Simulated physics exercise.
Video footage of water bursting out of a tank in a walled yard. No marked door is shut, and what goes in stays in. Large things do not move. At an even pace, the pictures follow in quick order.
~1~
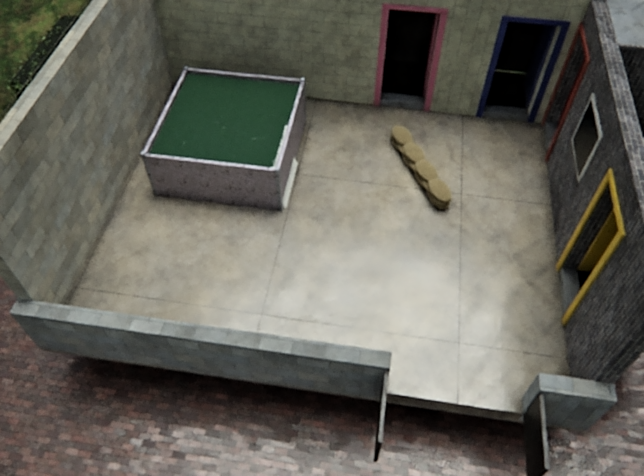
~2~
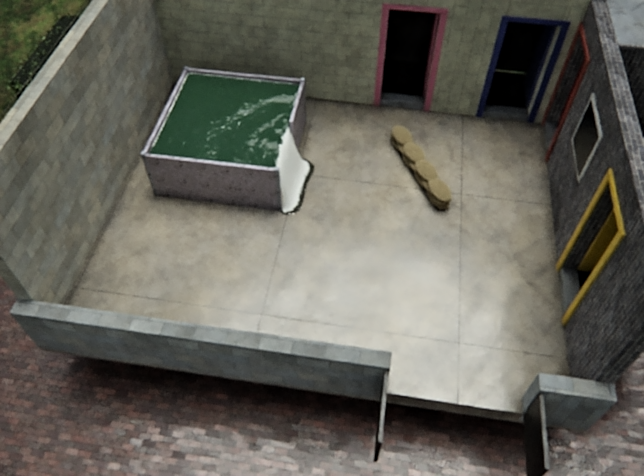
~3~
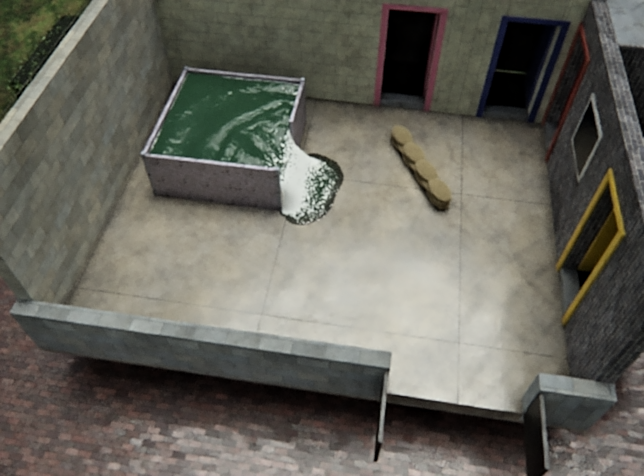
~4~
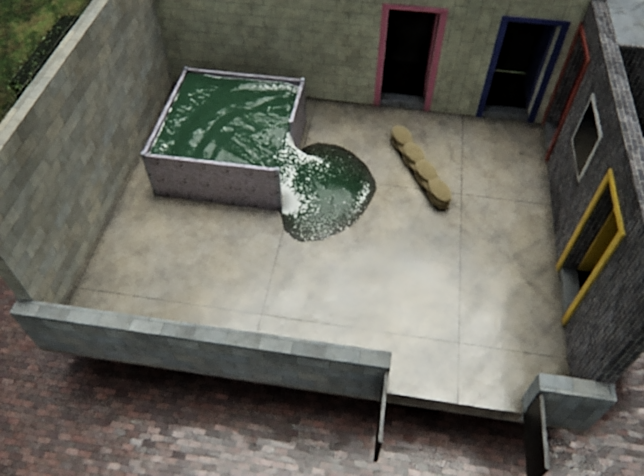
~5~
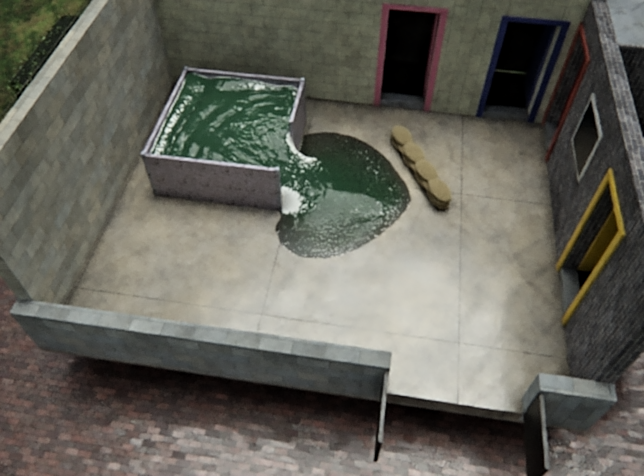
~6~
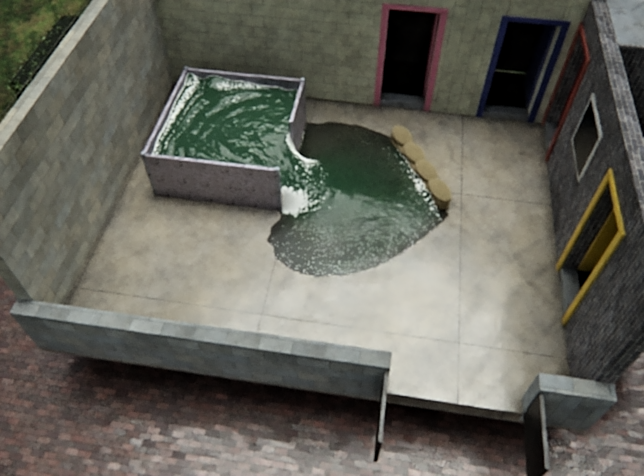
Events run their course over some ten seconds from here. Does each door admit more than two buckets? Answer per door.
The yellow door: It does; the blue door: It does not; the pink door: It does not; the red door: It does not.
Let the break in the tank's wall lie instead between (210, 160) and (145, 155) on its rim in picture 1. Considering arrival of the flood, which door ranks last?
That's the one in pink.
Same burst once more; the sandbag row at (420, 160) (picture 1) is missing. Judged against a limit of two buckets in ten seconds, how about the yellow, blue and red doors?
Result - yellow door tops the line, blue door tops the line, red door tops the line.
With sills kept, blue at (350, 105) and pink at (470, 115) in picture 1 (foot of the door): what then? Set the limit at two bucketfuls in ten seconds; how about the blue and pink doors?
Finding - blue door is safe, pink door is safe.
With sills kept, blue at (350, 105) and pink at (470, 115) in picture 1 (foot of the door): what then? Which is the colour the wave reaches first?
I'd say the yellow-painted one is reached first.
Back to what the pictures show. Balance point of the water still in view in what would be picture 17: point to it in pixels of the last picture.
Centre: Close to (307, 187).
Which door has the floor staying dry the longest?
That is the door marked red.
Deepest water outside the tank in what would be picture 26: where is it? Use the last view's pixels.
My estimate is about (541, 400).
A moment on, water covers 35 % of the floor; the yellow door wet at the sill, nothing in, the blue door not reached, the pink door wet at the sill, nothing in, the red door not reached.
Next, water covers 55 % of the floor; the yellow door over two buckets in, the blue door not reached, the pink door wet at the sill, nothing in, the red door not reached.
Then, water covers 55 % of the floor; the yellow door far over two buckets in, the blue door wet at the sill, nothing in, the pink door wet at the sill, nothing in, the red door wet at the sill, nothing in.
Later, water covers 75 % of the floor; the yellow door far over two buckets in, the blue door wet at the sill, nothing in, the pink door wet at the sill, nothing in, the red door wet at the sill, nothing in.
In the end, water covers 85 % of the floor; the yellow door far over two buckets in, the blue door wet at the sill, nothing in, the pink door wet at the sill, nothing in, the red door wet at the sill, nothing in.
